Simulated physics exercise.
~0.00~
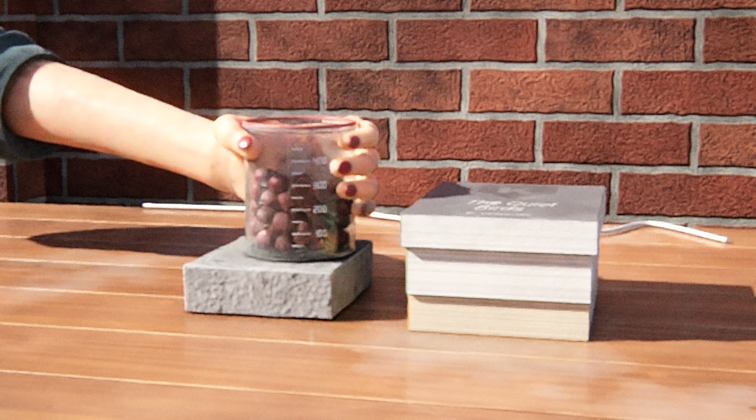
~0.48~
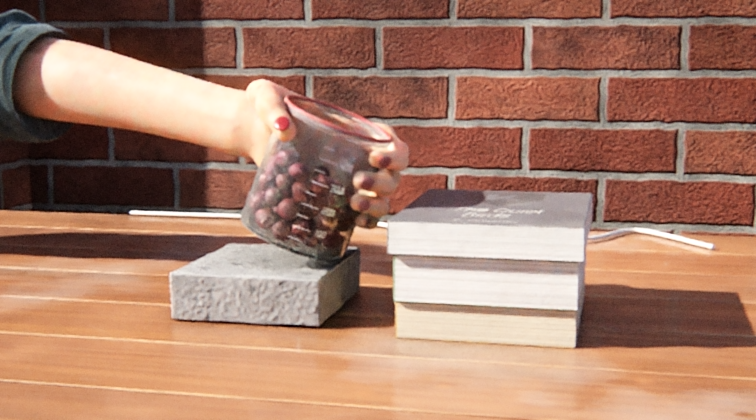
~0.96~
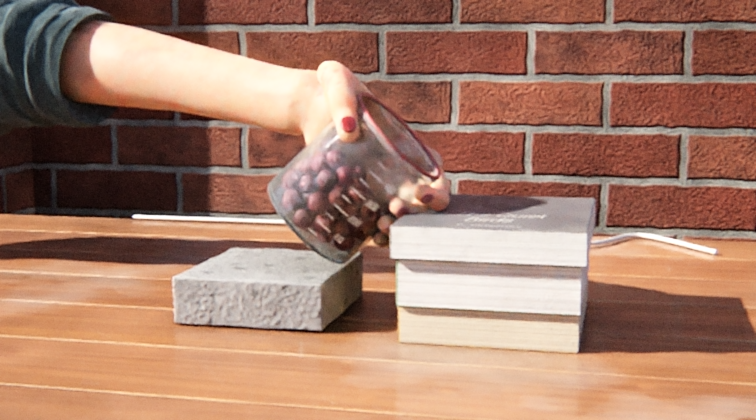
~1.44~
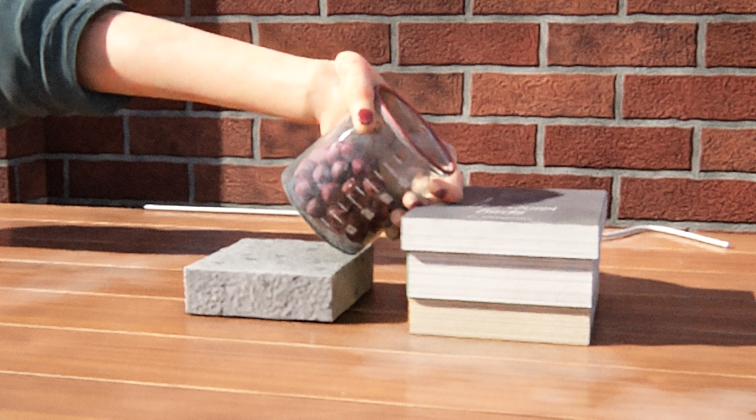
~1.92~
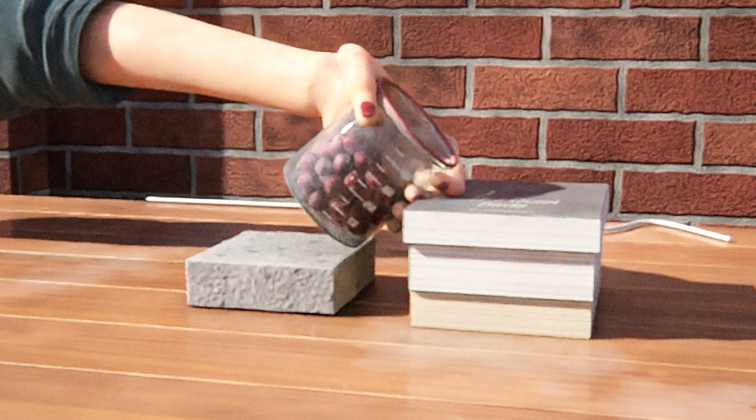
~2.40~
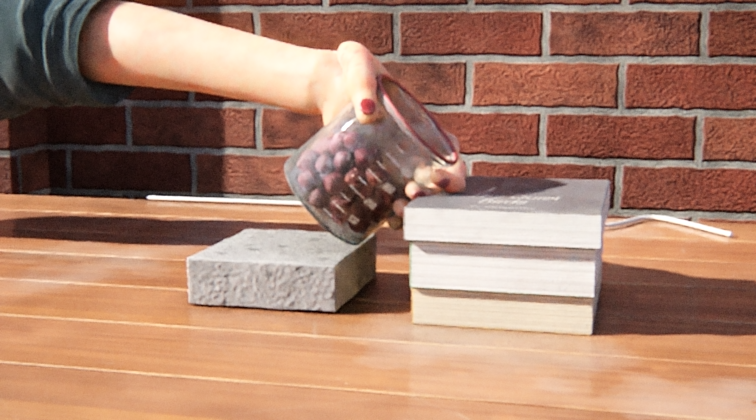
On a sunlit wooden table before a red brick wall, a hand with dark red nails grips a clear beaker partly filled with small, round, dark pieces. The beaker stands upright on a rough grey slab, left of a stack of three books. The hand lifts it slightly and tips it to the right, and the pieces shift toward the lower side. It leans further until its side rests against the top edge of the stack. The hand holds it there, tilted, as the view sways slightly, and all the pieces stay inside.
